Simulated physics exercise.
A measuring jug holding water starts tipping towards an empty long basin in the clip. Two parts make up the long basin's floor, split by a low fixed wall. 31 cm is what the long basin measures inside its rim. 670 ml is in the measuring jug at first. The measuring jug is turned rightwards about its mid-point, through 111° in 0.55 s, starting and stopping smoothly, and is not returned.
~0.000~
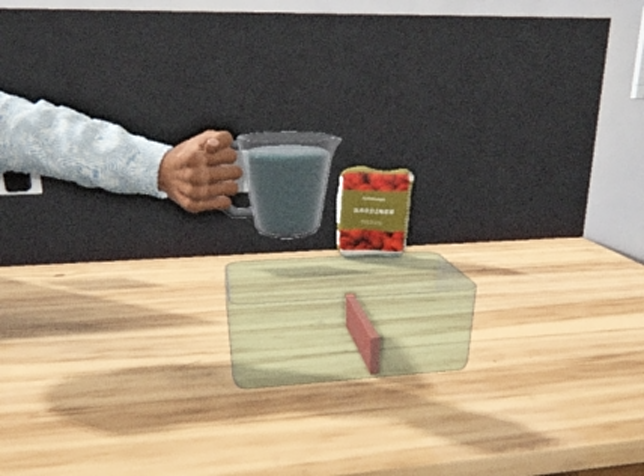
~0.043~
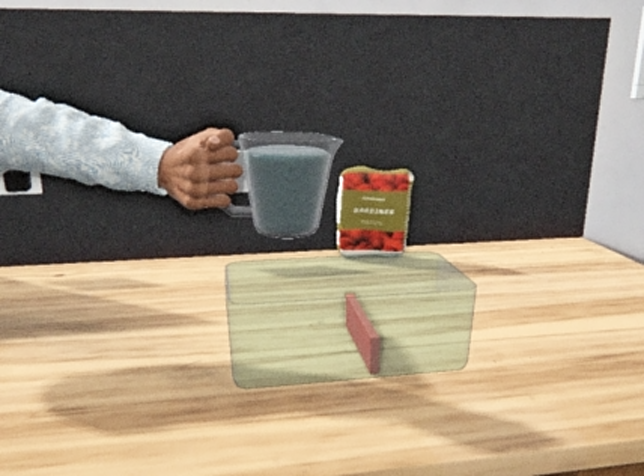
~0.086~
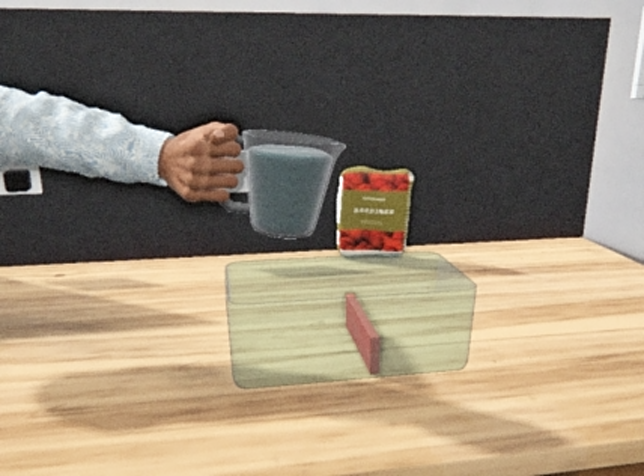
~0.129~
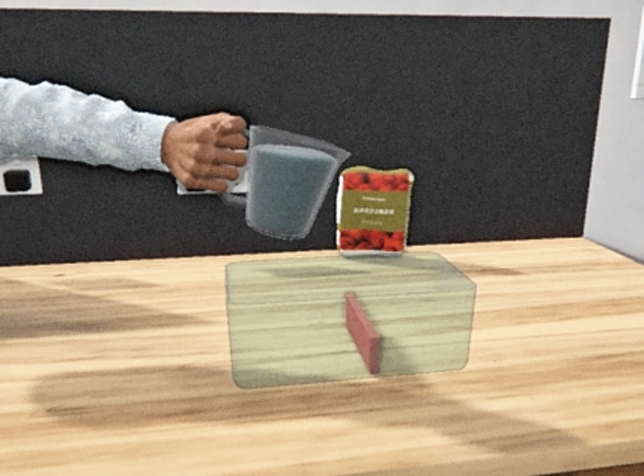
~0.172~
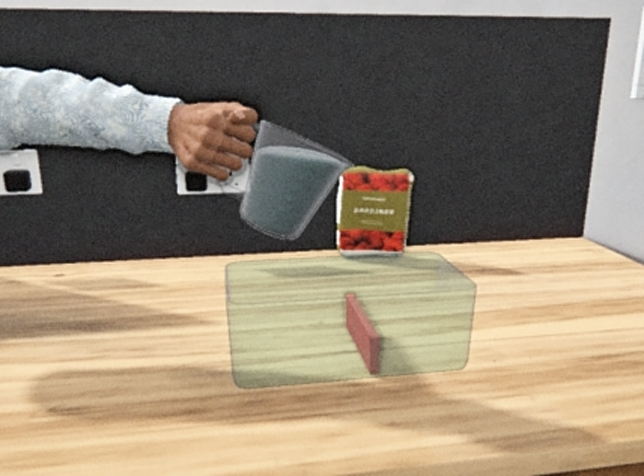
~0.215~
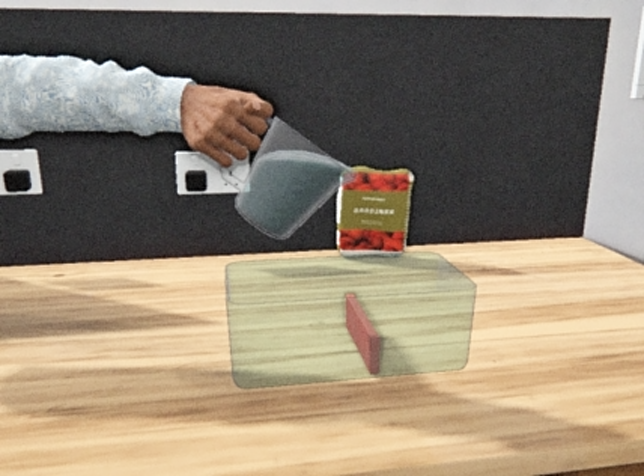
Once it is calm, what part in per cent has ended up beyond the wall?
About 67 per cent ends up there.
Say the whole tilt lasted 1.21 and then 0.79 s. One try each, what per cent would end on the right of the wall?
Try 1: Approx. 85 %; try 2: Approx. 75 %.
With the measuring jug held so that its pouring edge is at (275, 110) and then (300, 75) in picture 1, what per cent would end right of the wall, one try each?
Near 5 in a hundred on the first go and near 25 in a hundred on the second.
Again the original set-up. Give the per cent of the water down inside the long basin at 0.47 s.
About 36%.
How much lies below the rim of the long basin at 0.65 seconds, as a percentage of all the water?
Roughly 84 %.
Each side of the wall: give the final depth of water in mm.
I'd say close to 8 mm on the left, close to 24 mm on the right.
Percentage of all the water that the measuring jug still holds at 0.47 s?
Remaining: Near 40 % of the total.
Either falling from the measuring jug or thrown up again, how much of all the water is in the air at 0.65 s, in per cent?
Near 12 in a hundred.
By 0.47 s the tilt is 105° and 39 per cent is still to pour, 1 is left of the wall and 35 right of it.
By 0.65 s the tilt is 111° and 4 per cent is still to pour, 22 is left of the wall and 62 right of it.
By 0.84 s the tilt is 111° and 0 per cent is still to pour, 30 is left of the wall and 67 right of it.
By 1.05 s the tilt is 111° and 0 per cent is still to pour, 30 is left of the wall and 67 right of it.
At rest 30 per cent lies left of the wall, 67 right of it and 3 outside.
